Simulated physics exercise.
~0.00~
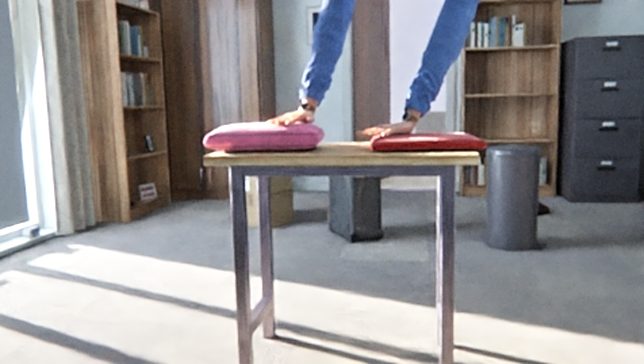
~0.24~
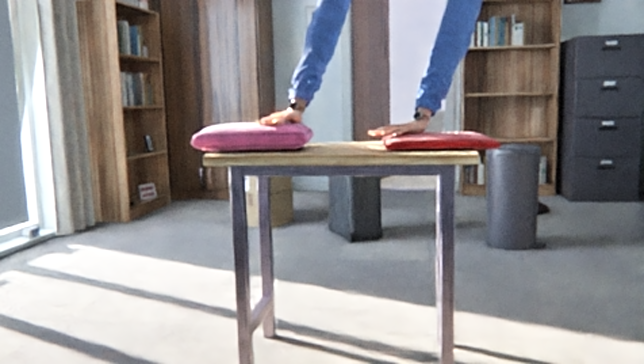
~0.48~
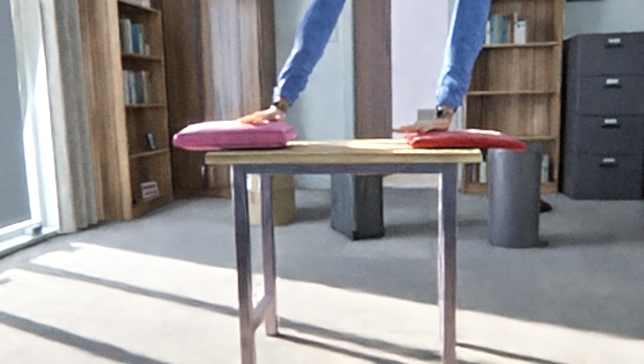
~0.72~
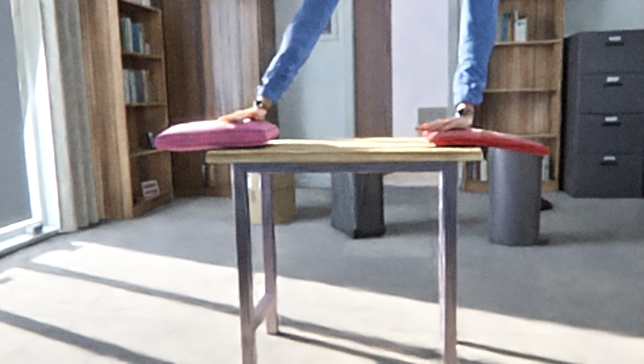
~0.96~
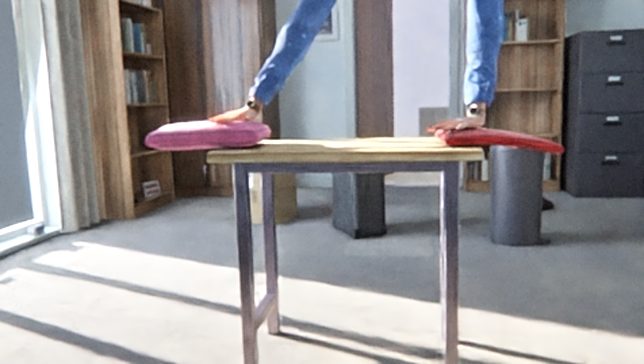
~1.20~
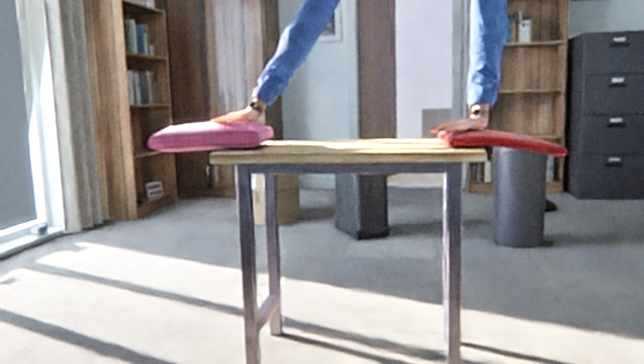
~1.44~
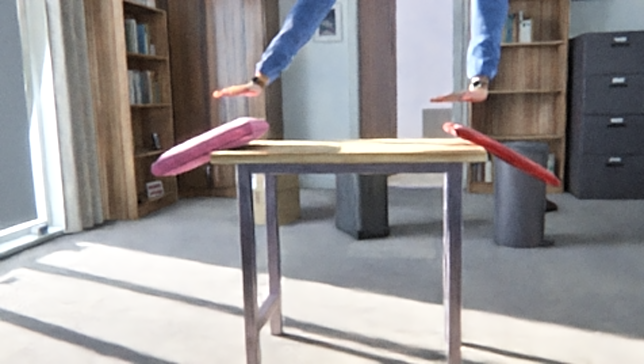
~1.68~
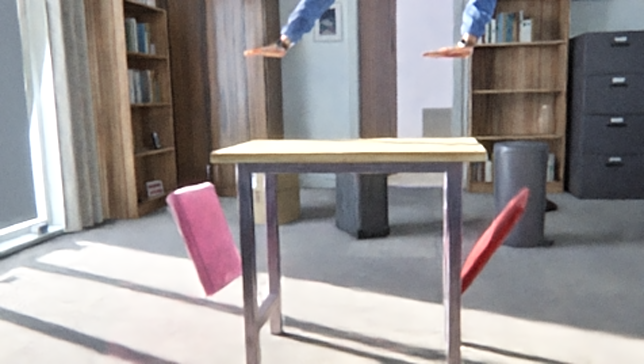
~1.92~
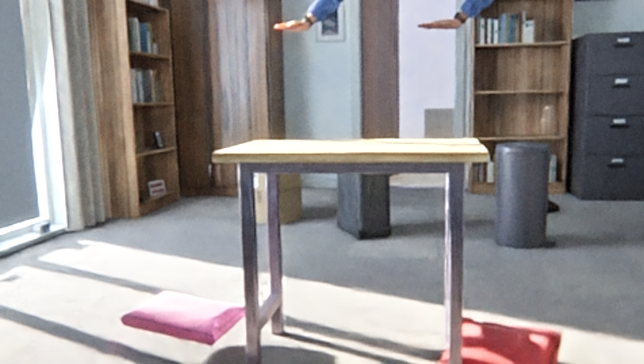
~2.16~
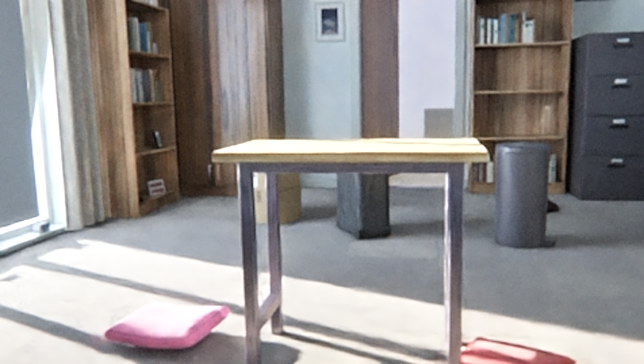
A pink cushion and a red seat pad were pushed by two hands toward opposite ends of a bench until both hung partly over the edges, and when the hands lifted away, both tipped, fell and ended up on the floor.
